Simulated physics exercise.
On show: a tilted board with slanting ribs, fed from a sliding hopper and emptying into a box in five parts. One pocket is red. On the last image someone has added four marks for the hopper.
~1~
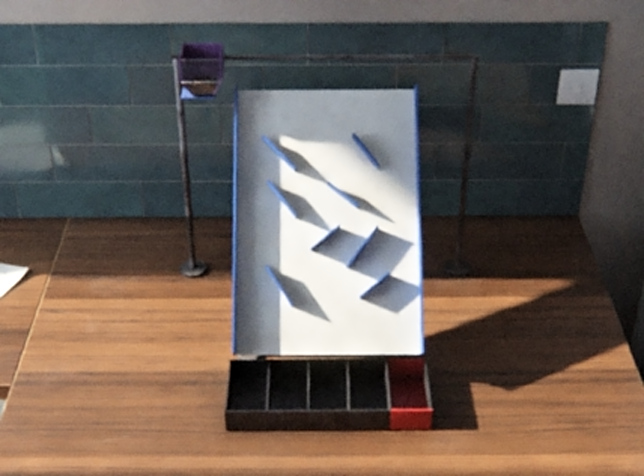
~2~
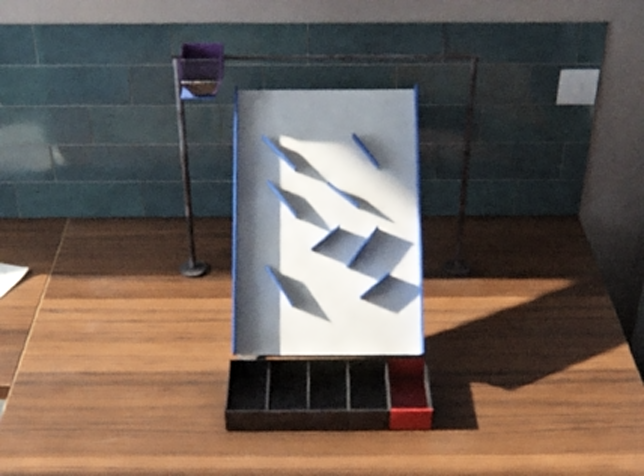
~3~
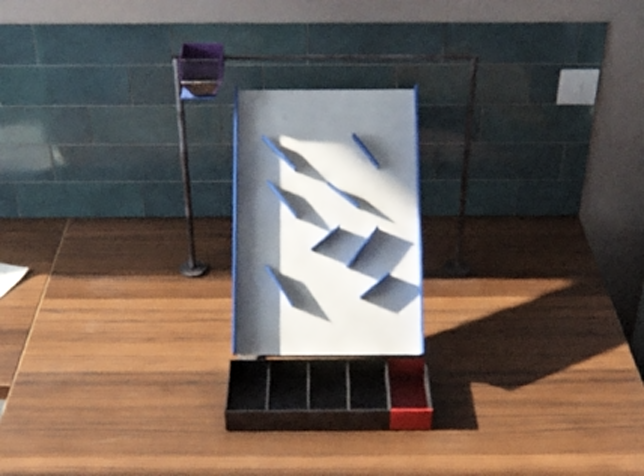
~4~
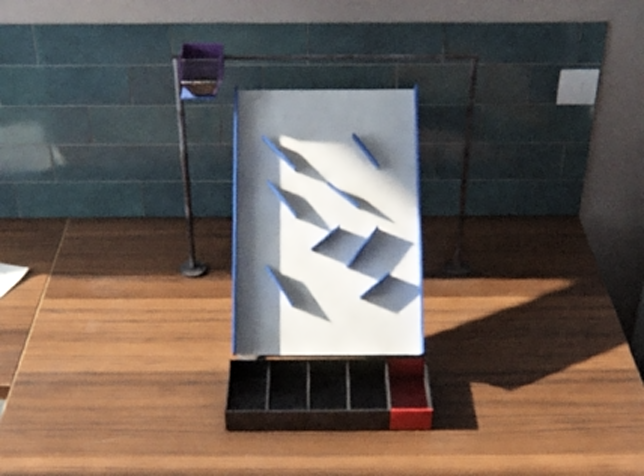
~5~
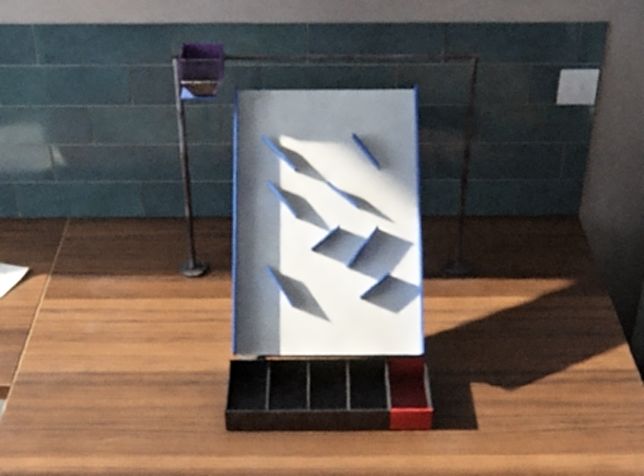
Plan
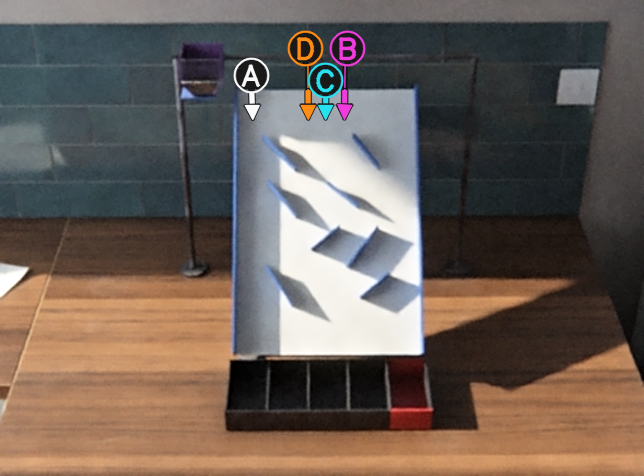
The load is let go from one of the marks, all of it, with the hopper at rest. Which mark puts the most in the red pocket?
Use mark B.
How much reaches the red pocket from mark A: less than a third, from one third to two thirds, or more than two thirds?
Mark A gives less than a third.
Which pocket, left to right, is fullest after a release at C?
It is the third one.
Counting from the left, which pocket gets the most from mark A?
The first from the left.
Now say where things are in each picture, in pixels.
Hopper at (204, 87), allspice berries, door shut, in the first picture.
Ribs (263, 135) to (295, 168), (353, 133) to (379, 165), (268, 180) to (296, 215), in the second picture.
Ribs (328, 182) to (358, 205), (311, 248) to (340, 225), (347, 266) to (378, 225), in the third picture.
Ribs (266, 266) to (293, 305), (360, 297) to (389, 272), in the fourth picture.
Red pocket at (411, 418), number 5 of 5 from the left, in the fifth picture.
On the marked copy, mark A meets the board at (252, 114); mark B meets the board at (344, 114); mark C meets the board at (325, 114); mark D meets the board at (308, 114).
Choosing A, none in the red pocket, most in other pockets, about a quarter outside the box.
Choosing B, about a third in the red pocket, about a third in other pockets, about a quarter outside the box.
Choosing C, a small part in the red pocket, about half in other pockets, about a third outside the box.
Choosing D, a stray few in the red pocket, most in other pockets, about a quarter outside the box.
